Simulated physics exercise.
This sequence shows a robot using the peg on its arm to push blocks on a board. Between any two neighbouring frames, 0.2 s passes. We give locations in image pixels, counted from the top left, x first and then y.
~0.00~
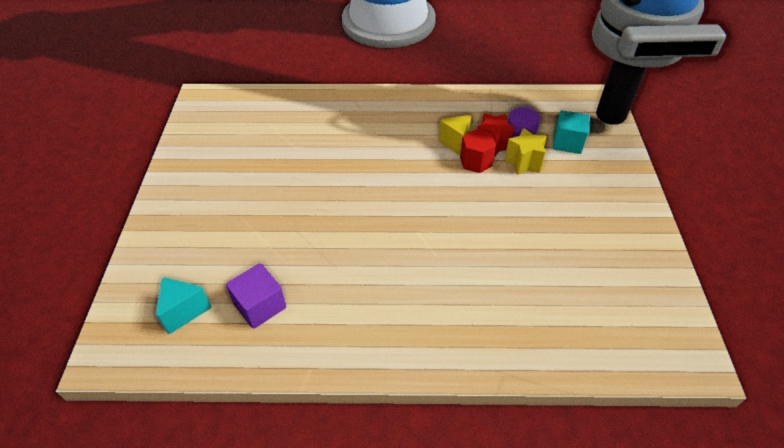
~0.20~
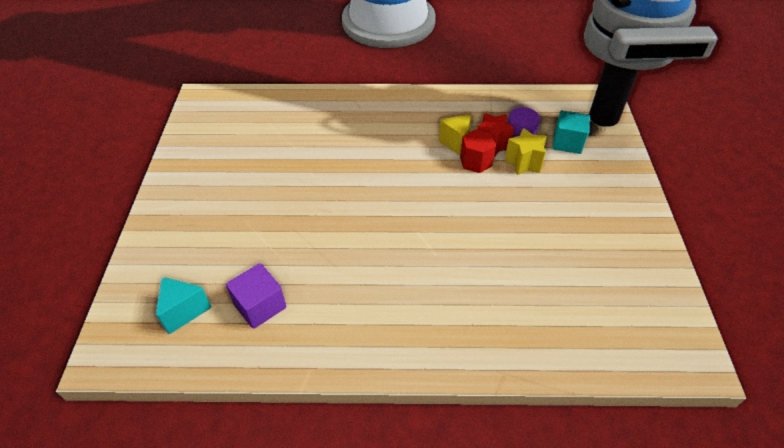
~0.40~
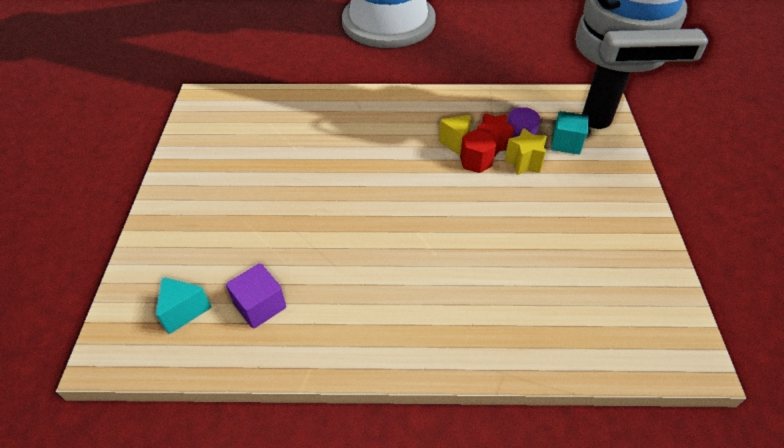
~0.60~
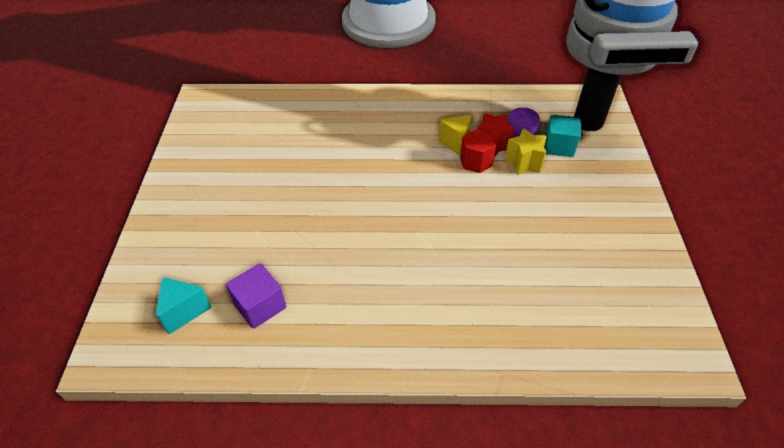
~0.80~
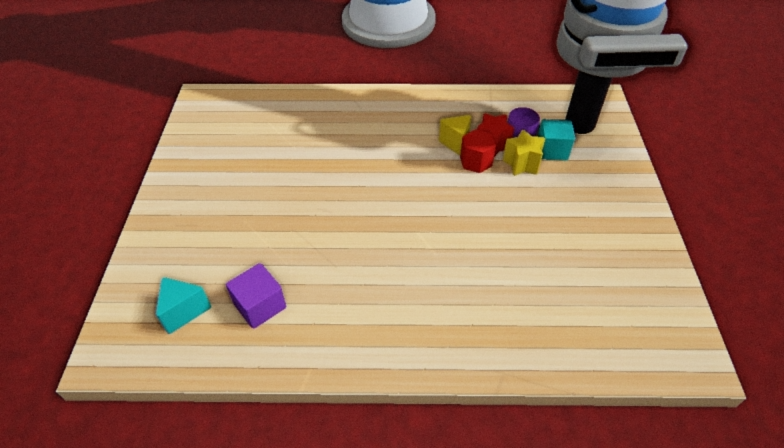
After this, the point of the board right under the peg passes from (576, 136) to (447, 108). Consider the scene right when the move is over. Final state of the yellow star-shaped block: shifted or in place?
The push misses it.
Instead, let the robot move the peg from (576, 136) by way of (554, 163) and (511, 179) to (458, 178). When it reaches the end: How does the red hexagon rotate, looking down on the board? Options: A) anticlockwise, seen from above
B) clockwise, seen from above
My pick is B.
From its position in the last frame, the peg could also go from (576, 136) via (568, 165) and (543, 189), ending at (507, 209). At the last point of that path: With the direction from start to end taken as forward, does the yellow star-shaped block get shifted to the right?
Yes, that is how it ends up.
On the path given first. One third of the way, peg at (533, 116); red hexagon at (476, 142); red star-shaped block at (488, 125), turned 15° anticlockwise; purple disc at (513, 116); turquoise square piece at (548, 130), turned 55° anticlockwise.
Two thirds of the way, peg at (488, 107); yellow triangle at (436, 127); red hexagon at (470, 150), turned 35° anticlockwise; red star-shaped block at (465, 129), turned 45° anticlockwise; purple disc at (476, 112); turquoise square piece at (548, 130), turned 55° anticlockwise.
At the end, peg at (448, 98); yellow triangle at (433, 128); red hexagon at (470, 151), turned 40° anticlockwise; red star-shaped block at (462, 130), turned 55° anticlockwise; purple disc at (462, 109); yellow star-shaped block unmoved; turquoise square piece at (548, 130), turned 55° anticlockwise.
